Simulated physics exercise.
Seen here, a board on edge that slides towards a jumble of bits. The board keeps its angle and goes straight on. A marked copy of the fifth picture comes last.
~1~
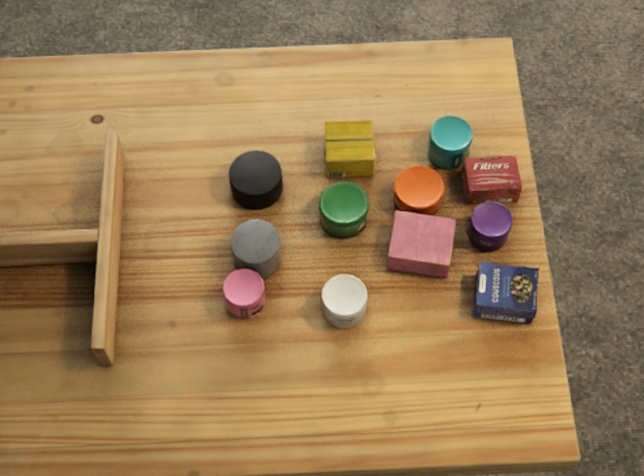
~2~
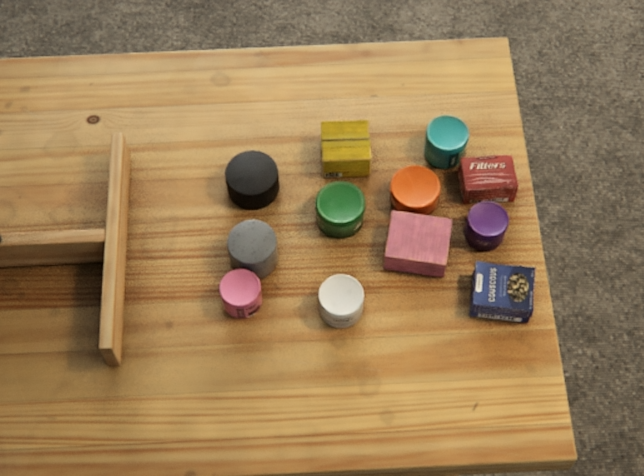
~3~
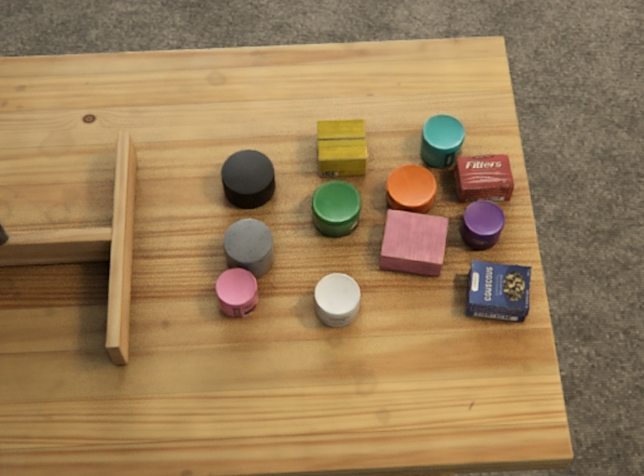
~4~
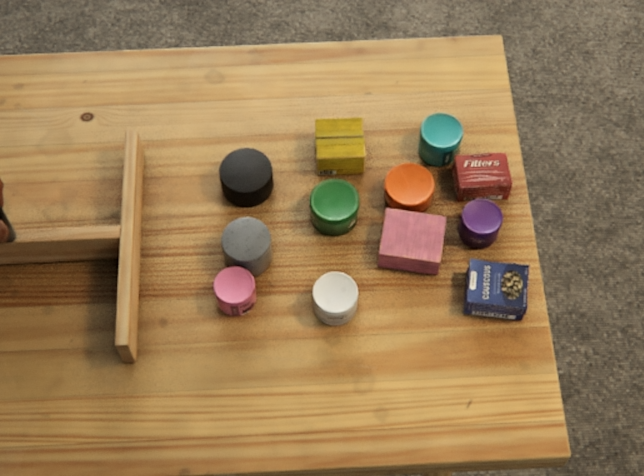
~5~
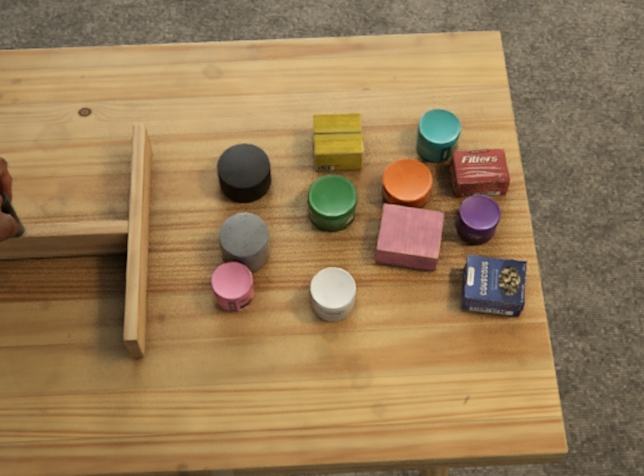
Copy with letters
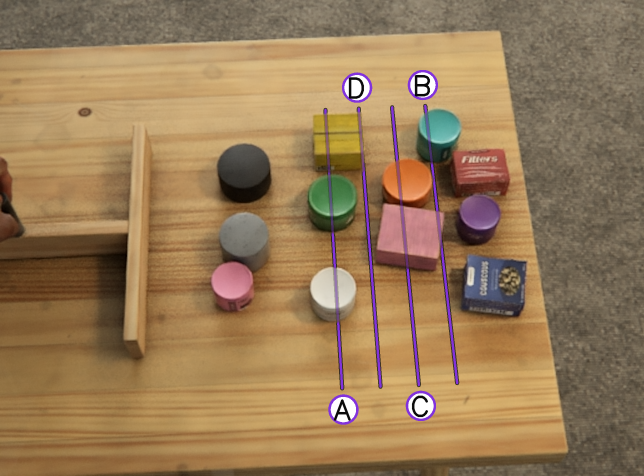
On a wooden table, a hand came into view at the left edge as an upright wooden board slid slowly a short way right towards a group of colourful jars and small boxes.
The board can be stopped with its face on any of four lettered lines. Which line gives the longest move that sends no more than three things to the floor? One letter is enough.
B.
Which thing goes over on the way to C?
The red box goes over.
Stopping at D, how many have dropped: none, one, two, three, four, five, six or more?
The count is none.
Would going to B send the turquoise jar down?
No.
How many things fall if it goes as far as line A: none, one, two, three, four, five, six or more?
In all, none.
On the marked copy, A at (333, 239); B at (440, 235); C at (405, 236); D at (369, 238).
Taking B. A third of the way, board (246, 221); pink jar (276, 285); black tin (280, 172).
Two thirds of the way, board (355, 217); red box (492, 169); blue packet (503, 289).
When it is over, board (438, 213); red box over the edge; blue packet over the edge; two fallen.
As for the rest, A is within the limit but short; C is within the limit but short; D is within the limit but short.
